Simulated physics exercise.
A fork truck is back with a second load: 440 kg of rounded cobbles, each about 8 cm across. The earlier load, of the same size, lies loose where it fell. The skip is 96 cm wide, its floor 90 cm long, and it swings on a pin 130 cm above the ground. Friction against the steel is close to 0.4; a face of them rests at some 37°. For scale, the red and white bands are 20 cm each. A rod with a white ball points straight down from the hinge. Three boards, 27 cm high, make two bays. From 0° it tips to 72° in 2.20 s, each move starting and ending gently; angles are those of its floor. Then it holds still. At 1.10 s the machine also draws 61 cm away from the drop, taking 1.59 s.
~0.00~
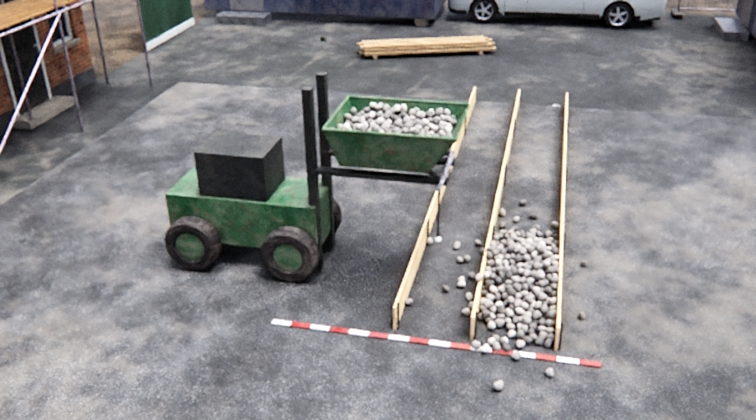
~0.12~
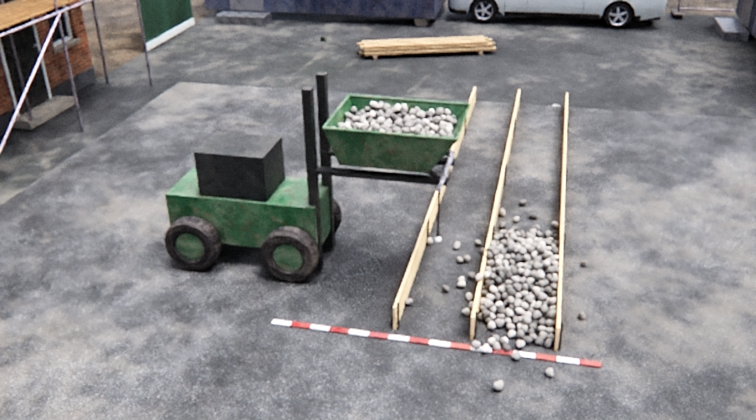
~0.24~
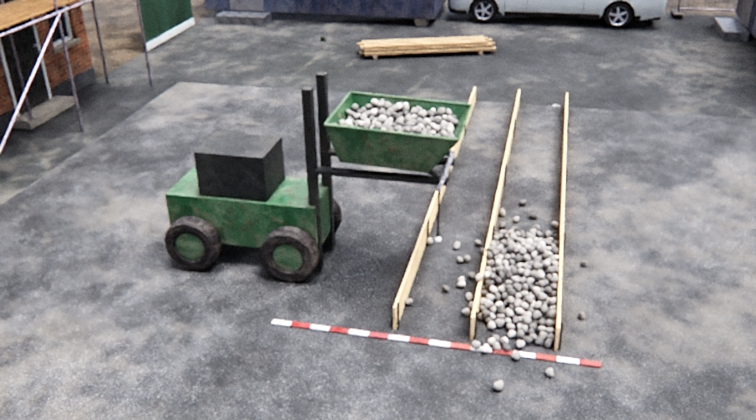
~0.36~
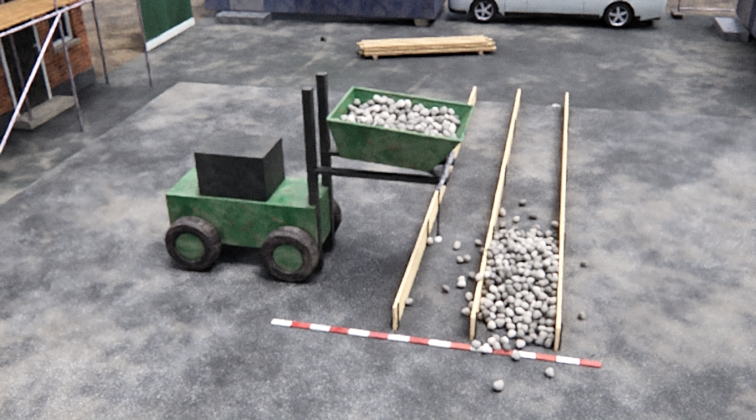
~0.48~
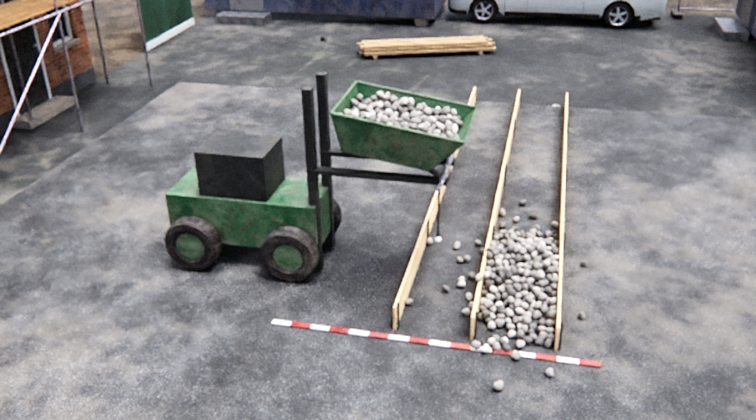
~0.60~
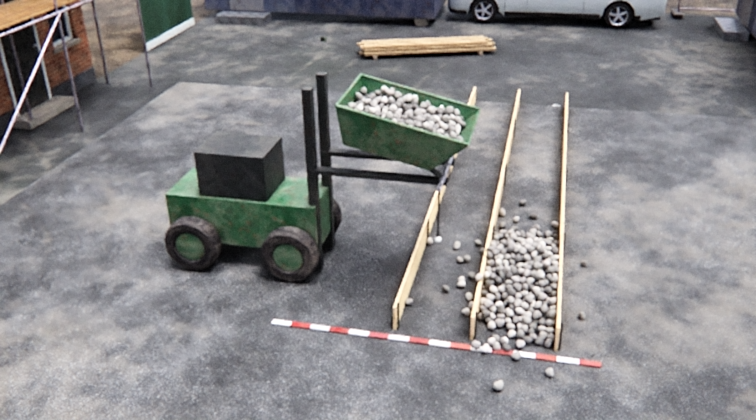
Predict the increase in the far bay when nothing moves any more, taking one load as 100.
Close to 42 parts in a hundred.
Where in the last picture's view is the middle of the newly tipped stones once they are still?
Near (479, 267).
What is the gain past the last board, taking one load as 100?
Near 0 parts in a hundred.
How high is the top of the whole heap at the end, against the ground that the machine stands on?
About 44 cm above it.
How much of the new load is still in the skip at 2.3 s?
About 40 per cent.
After 1.6 s the floor is at 61°; in per cent of one load, 97 in the skip, 4 in the near bay, 99 in the far bay; the foremost stones are at (561, 294).
After 2.3 s the floor is at 72°; in per cent of one load, 42 in the skip, 25 in the near bay, 132 in the far bay; the foremost stones are at (562, 285).
After 3.1 s the floor is at 72°; in per cent of one load, 15 in the skip, 44 in the near bay, 139 in the far bay, 1 past the last board; the foremost stones are at (573, 287).
After 5.7 s the floor is at 72°; in per cent of one load, 0 in the skip, 60 in the near bay, 139 in the far bay, 1 past the last board; the foremost stones are at (573, 279). Net gain in the far bay, 42.
